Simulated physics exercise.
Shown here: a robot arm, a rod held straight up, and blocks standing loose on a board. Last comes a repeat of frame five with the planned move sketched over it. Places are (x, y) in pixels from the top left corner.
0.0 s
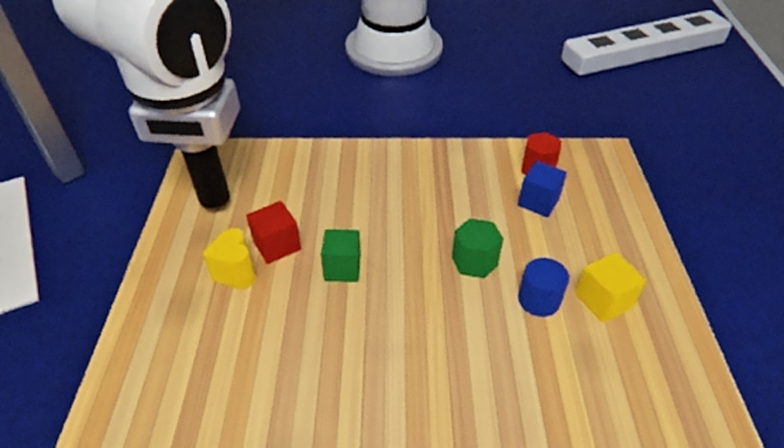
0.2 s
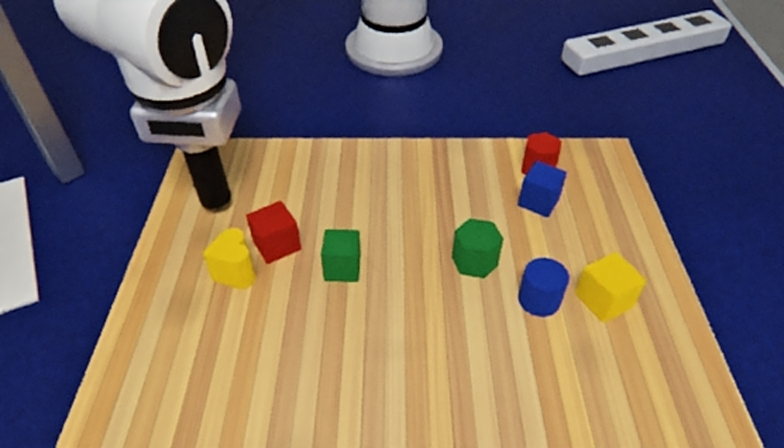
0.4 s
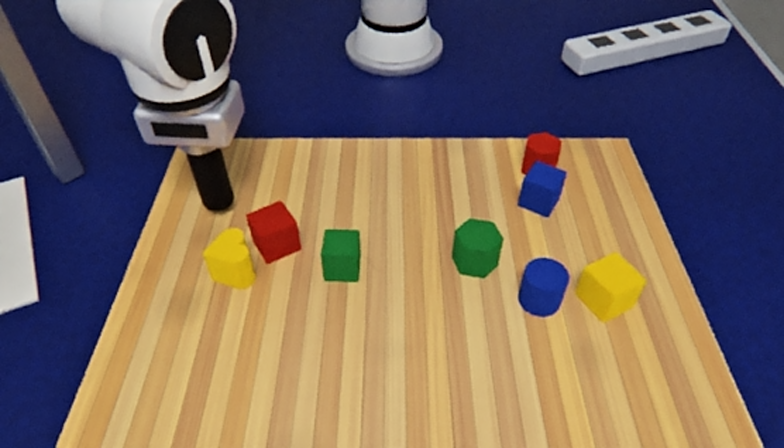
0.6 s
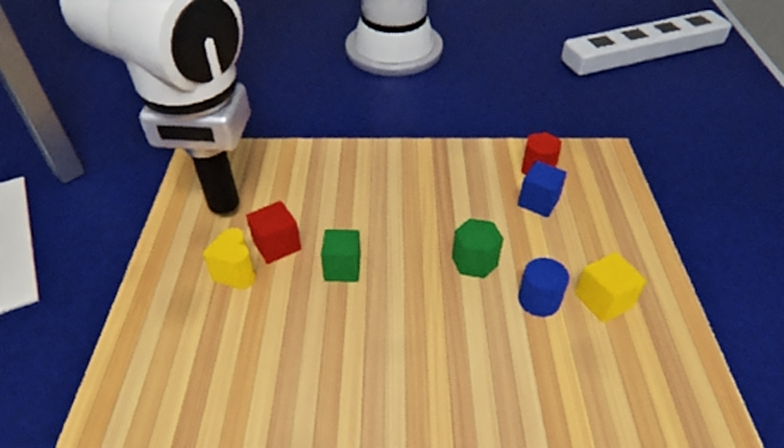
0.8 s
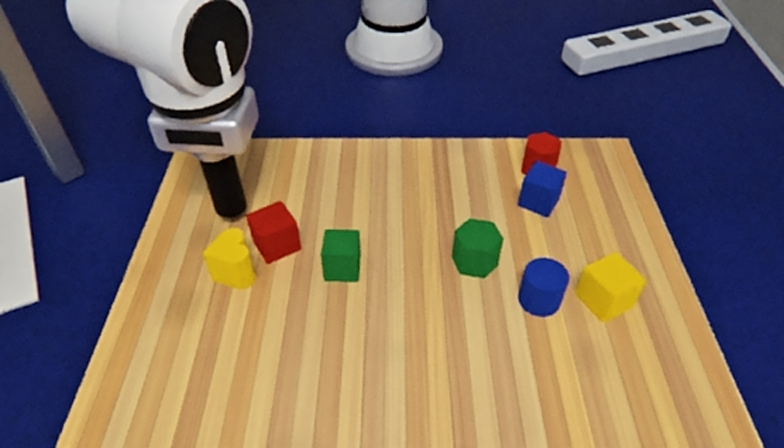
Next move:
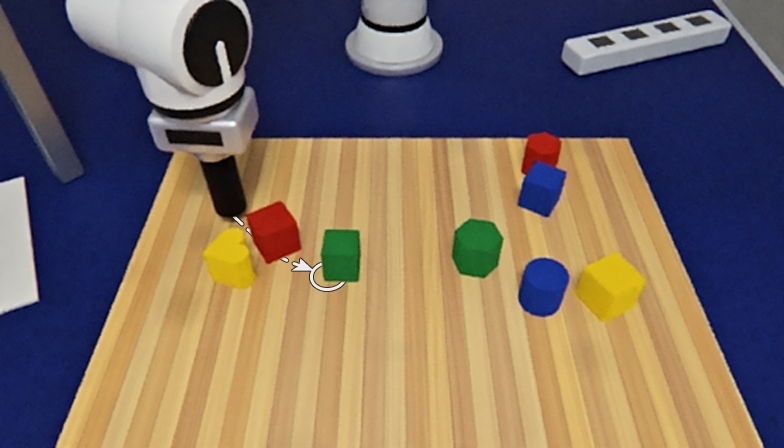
On a striped wooden board scattered with colored blocks, a white robot arm holding a black rod upright barely moved at first, then edged slightly right and toward the viewer, while the blocks stayed still.
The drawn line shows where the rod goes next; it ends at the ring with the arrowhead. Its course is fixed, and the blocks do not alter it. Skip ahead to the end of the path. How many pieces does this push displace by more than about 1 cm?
Two blocks, no more.
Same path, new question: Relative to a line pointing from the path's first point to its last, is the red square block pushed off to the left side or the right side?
It shifts to the left.
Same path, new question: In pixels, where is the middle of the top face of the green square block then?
It ends at (405, 247).
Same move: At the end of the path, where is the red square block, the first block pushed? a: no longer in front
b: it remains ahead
b: It remains ahead.
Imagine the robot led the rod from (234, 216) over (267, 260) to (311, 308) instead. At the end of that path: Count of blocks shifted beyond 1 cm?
I predict three or more.
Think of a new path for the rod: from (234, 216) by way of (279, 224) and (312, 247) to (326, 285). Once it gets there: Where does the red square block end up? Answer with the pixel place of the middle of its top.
The centre of its top face lies at (281, 261).
The drawn path runs from (234, 216) by way of (258, 239) and (288, 261) to (329, 276).
What follows on the original path. One third of the way, rod at (257, 231); red square block at (285, 224), turned 20° anticlockwise.
Two thirds of the way, rod at (287, 253); red square block at (321, 236), turned 55° anticlockwise; green square block at (359, 244).
At the end, rod at (328, 268); yellow heart not moved; red square block at (364, 246), turned 70° anticlockwise; green square block at (405, 247), turned 15° anticlockwise.
